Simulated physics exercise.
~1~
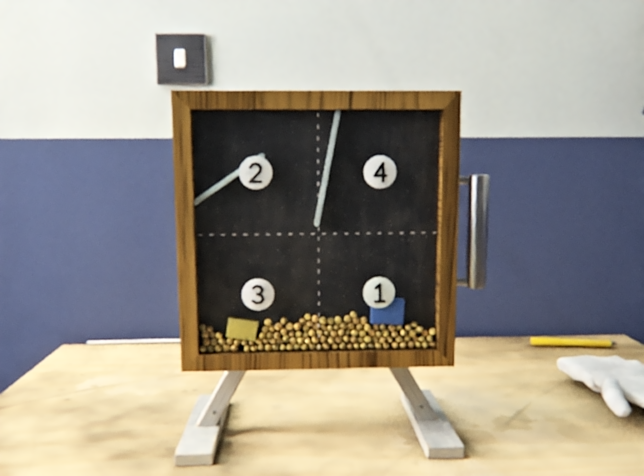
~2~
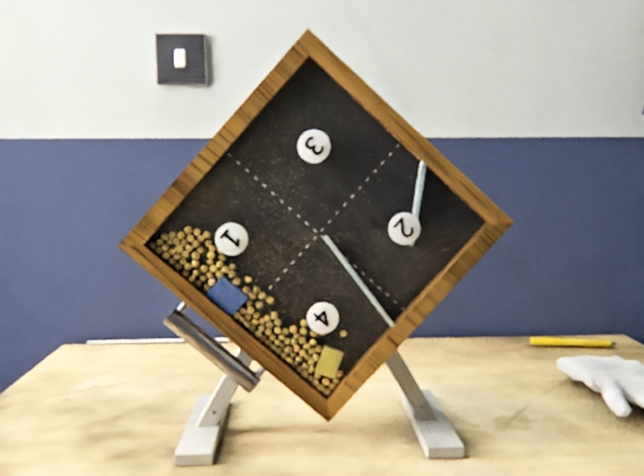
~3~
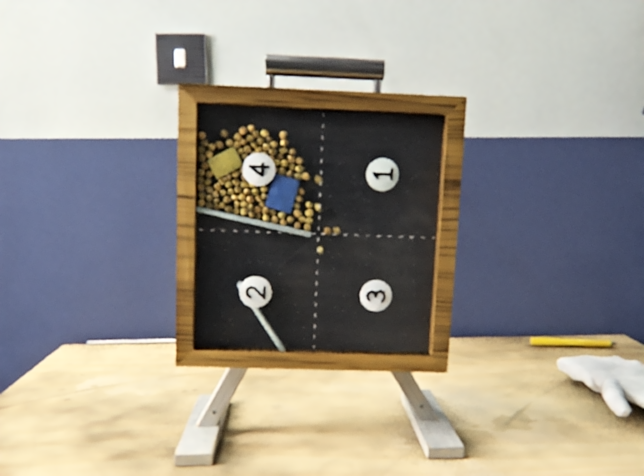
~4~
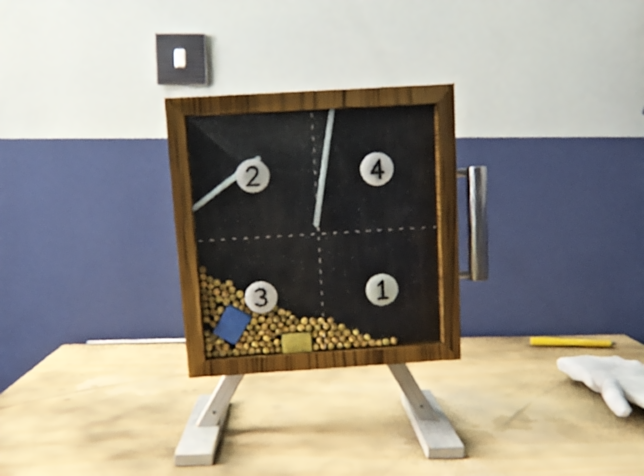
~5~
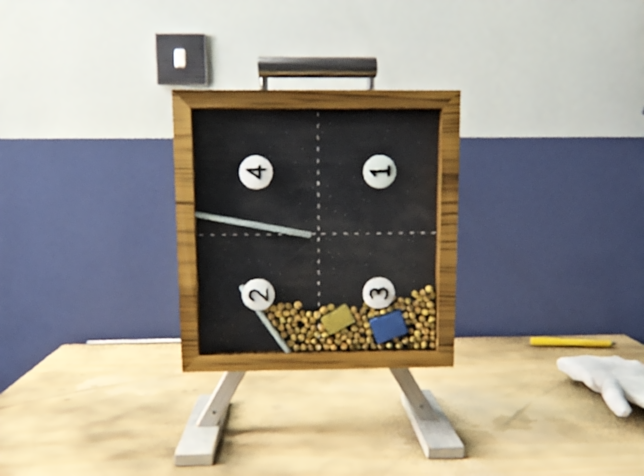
The video shows a wooden-framed box of pale beads with a blue and a yellow block turning clockwise through a full circle, its contents tumbling, then swinging back a quarter turn, leaving both blocks among beads at the lower right, in the quarter marked three.
